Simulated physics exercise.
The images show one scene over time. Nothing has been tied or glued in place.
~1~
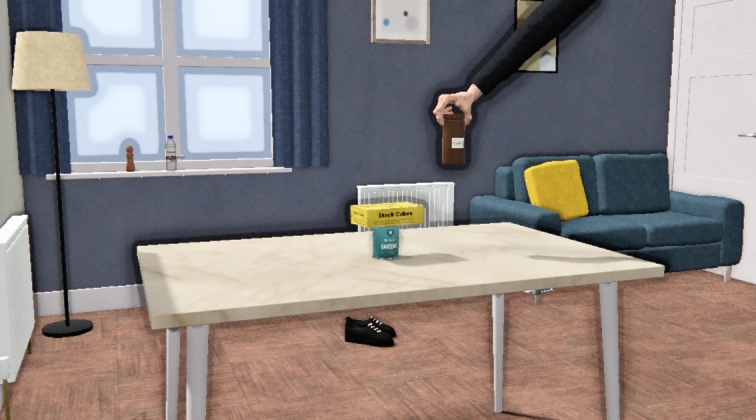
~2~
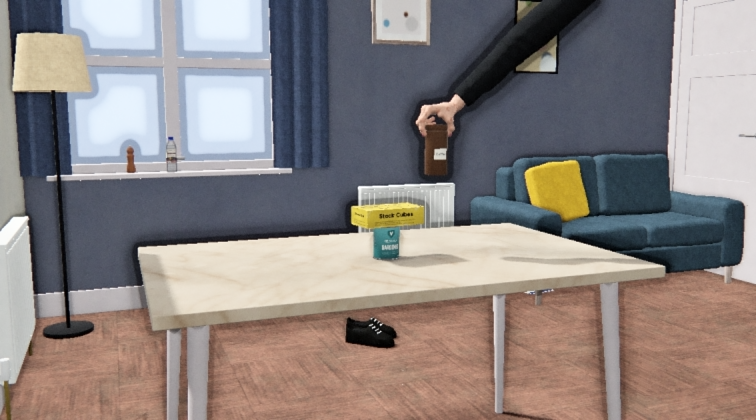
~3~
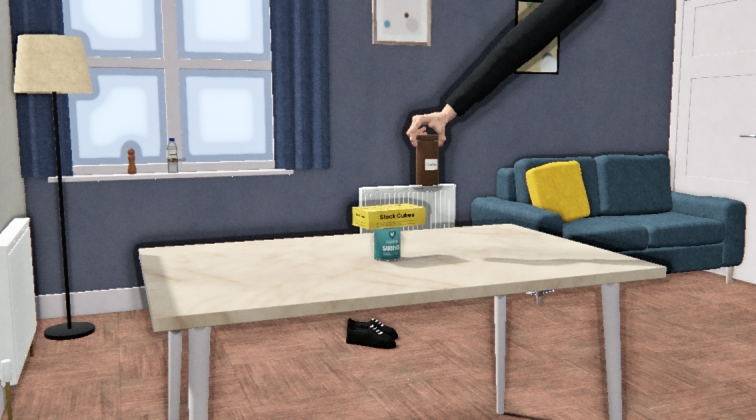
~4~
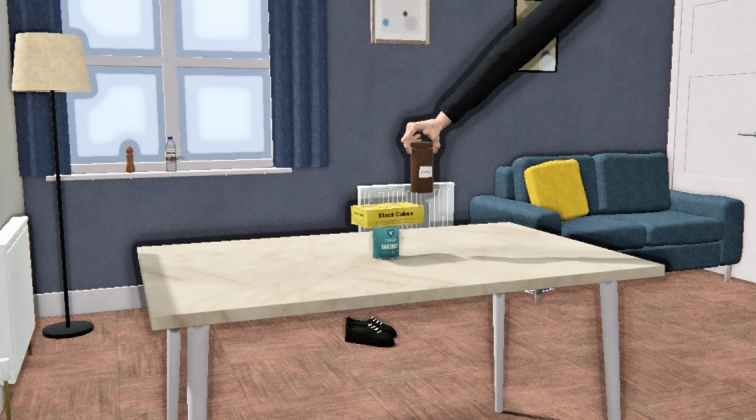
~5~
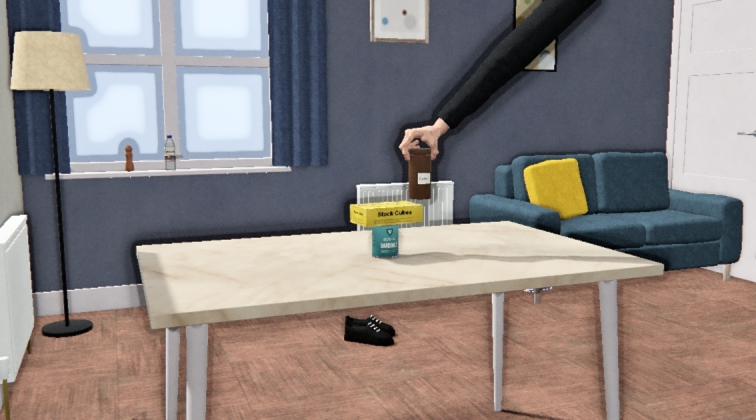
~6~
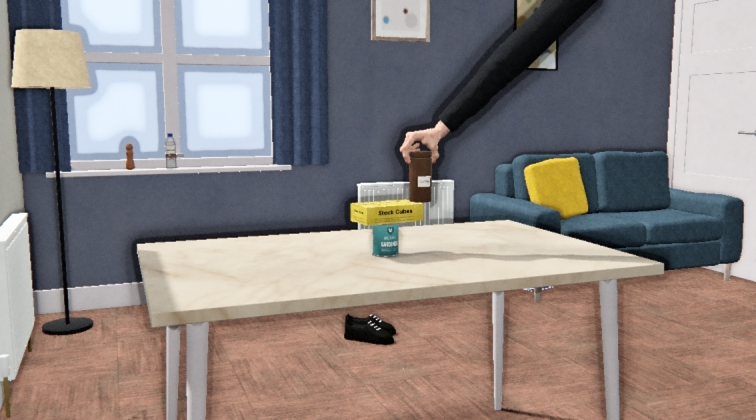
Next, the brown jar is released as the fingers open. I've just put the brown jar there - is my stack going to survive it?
At least one thing drops.
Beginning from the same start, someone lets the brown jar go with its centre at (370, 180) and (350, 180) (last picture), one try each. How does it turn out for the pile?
Result 1: Pile stable; result 2: Pile falls.
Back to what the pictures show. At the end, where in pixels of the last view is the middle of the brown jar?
The object ends up somewhere around (452, 238).
Then, 0.40 s later than the last frame, brown jar now fallen.
Then, 0.50 s later than the last frame, things are still on the move.
When it is over, fallen, brown jar; the other 2 as before. End places, in pixels of the last picture, brown jar near (452, 238). The pile gives way.
